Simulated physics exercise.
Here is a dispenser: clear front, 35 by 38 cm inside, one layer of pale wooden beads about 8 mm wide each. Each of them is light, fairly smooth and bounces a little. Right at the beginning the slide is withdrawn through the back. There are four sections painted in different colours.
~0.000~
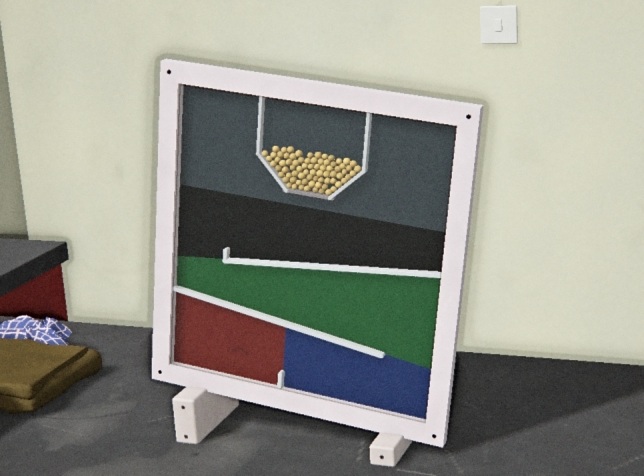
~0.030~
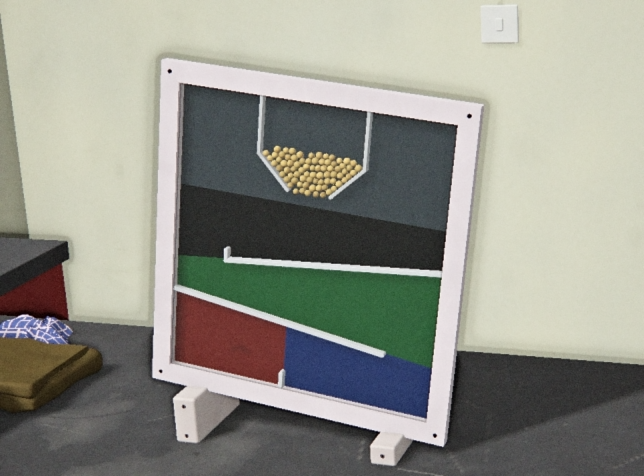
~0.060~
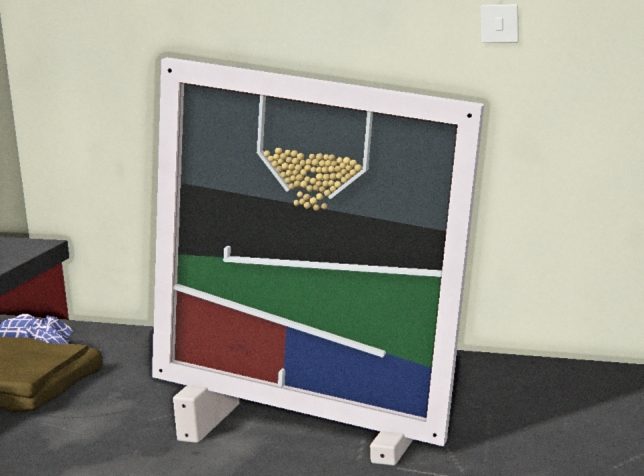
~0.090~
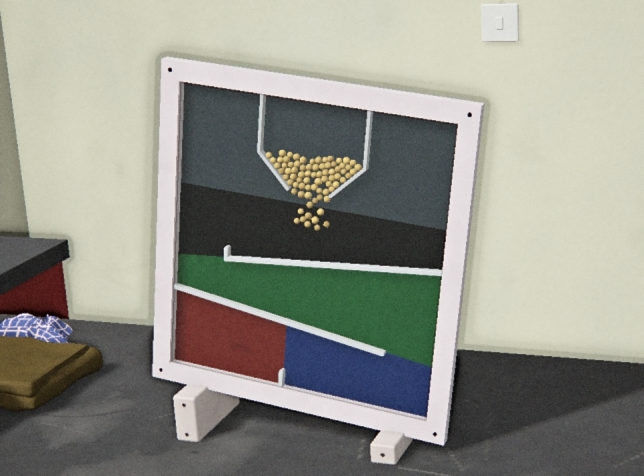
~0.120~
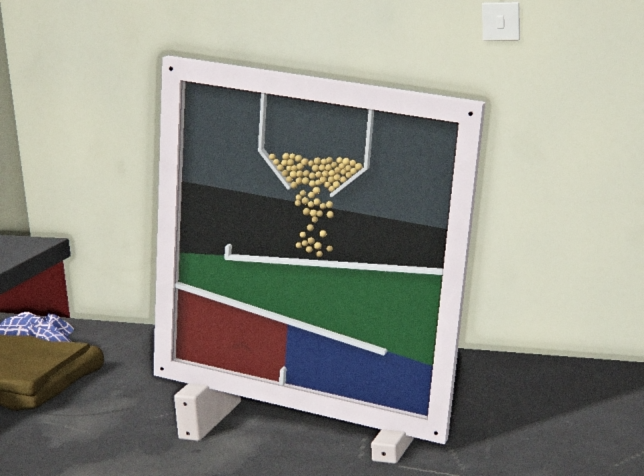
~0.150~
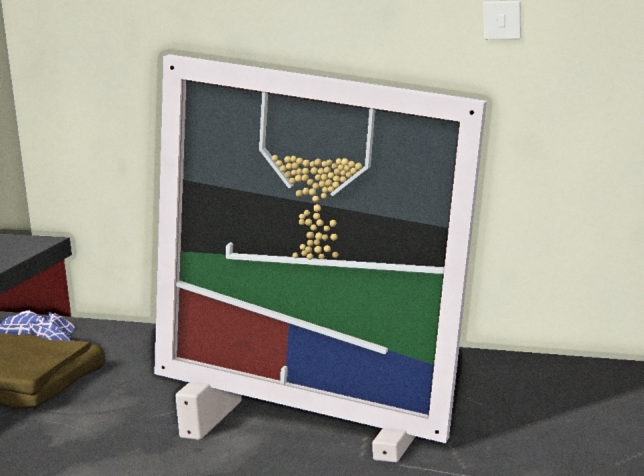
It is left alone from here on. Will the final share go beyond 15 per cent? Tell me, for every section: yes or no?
Red - No. Blue - No. Green - No. Black - Yes.
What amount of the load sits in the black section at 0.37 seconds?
Roughly 95 percent.
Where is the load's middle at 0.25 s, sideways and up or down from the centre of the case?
It sits around 2 cm to the right and around 4 cm up.
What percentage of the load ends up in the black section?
Share at rest there: Approx. 100 %.
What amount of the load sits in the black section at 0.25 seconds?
Close to 65 per cent of the load.
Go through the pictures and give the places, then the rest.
Tilted 8° clockwise; about 80 beads; load centre (313, 173); red (227, 339), blue (353, 374), green (325, 300), black (294, 235); slide (285, 190) to (333, 198), in the first frame.
Load centre (313, 168); 3 out, leading bead (323, 195), in the second frame.
Load centre (314, 170); 9 out, leading bead (316, 208), in the third frame.
Load centre (314, 175); 16 out, leading bead (317, 228), in the fourth frame.
Load centre (316, 191); 24 out, leading bead (319, 254), in the fifth frame.
Load centre (316, 199); 30 out, leading bead (296, 256); wall ends (230, 246), (385, 351), (284, 369), (265, 88) to (291, 186), (334, 193) to (373, 104), in the sixth frame.
By 0.25 s, the beads' middle is 2 cm right of and 4 cm above the centre; black 65 %.
By 0.37 s, the beads' middle is 1 cm right of and level with the centre; black 95 %.
By 0.60 s, the beads' middle is 2 cm right of and level with the centre; black 100 %.
Settled by 1.6 s, red 0 %, blue 0 %, green 0 %, black 100 %.
